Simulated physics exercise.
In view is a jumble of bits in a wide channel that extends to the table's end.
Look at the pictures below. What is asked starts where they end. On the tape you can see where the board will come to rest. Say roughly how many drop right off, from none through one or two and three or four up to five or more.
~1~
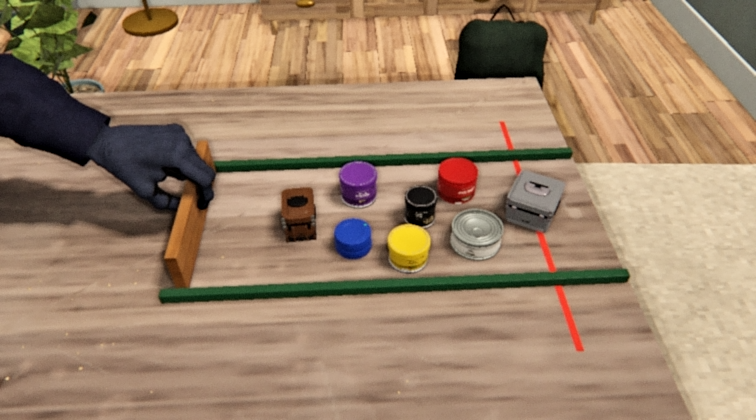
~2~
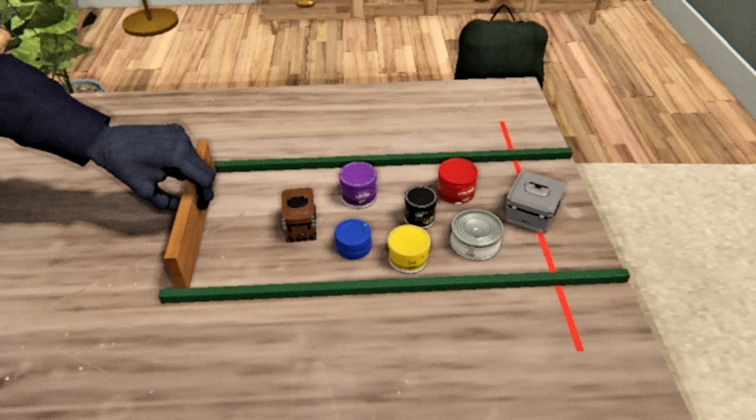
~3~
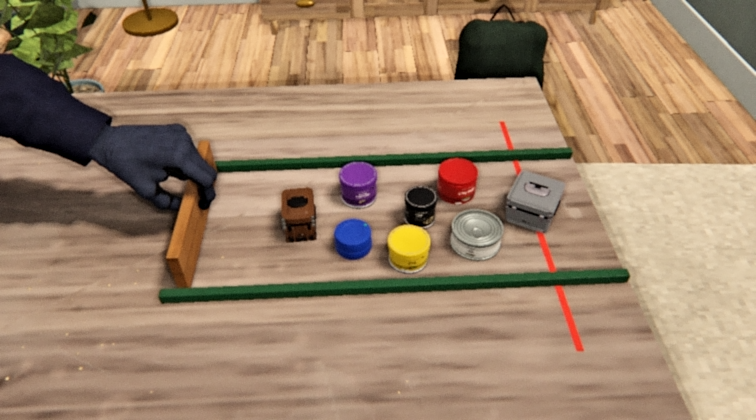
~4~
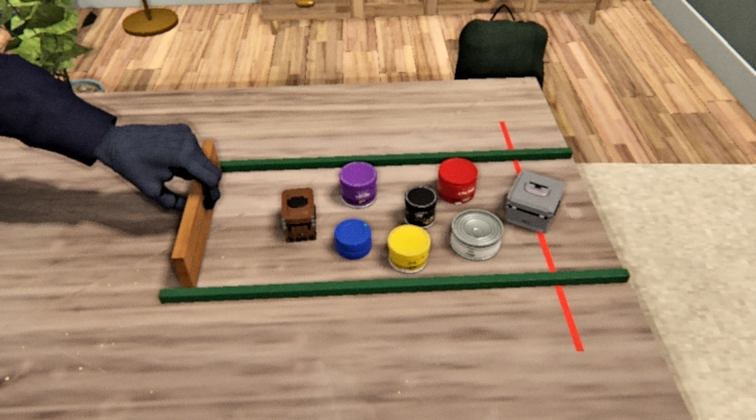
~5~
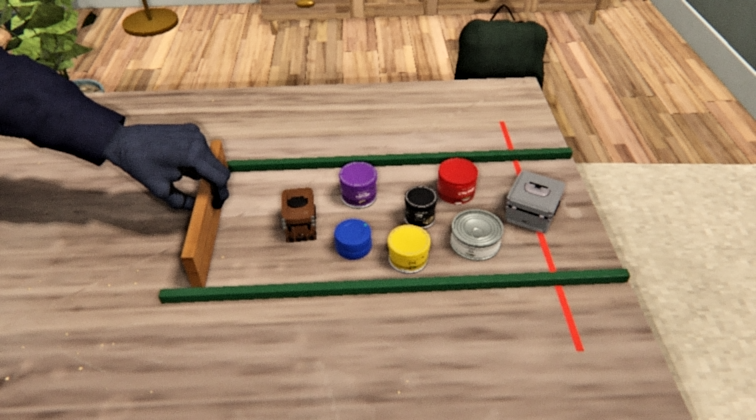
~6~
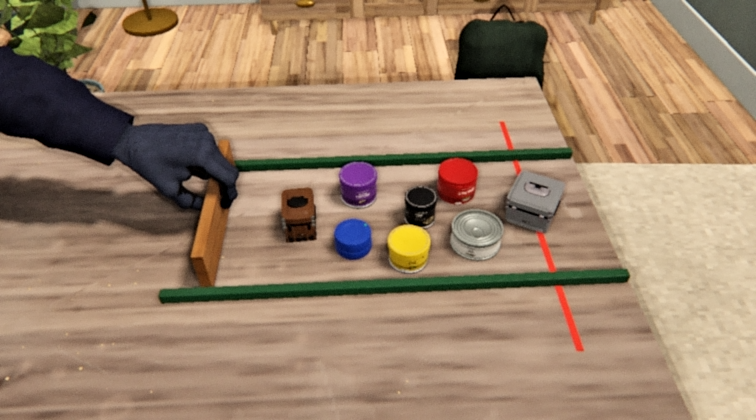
So the count of drops is a mere one or two.
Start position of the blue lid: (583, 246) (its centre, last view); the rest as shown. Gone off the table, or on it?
From that position it ends up off.
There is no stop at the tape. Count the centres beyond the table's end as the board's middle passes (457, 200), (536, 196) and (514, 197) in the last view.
0; 1; 0.
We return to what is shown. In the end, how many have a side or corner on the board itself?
Result: 4 in all.
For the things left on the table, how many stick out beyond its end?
It's 2.
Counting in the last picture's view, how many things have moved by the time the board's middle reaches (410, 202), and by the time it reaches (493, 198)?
At the first spot 7, then 8.
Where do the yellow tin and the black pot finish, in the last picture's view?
Roughly (572, 253); the other one roughly (573, 183).
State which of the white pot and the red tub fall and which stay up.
The white pot stays put, and the red tub stays put.
A little later, none off yet; grey case at rest near (534, 202); white pot at rest near (476, 235); red tub at rest near (457, 181).
When it is over, the number that fall off is one or two; down, grey case.
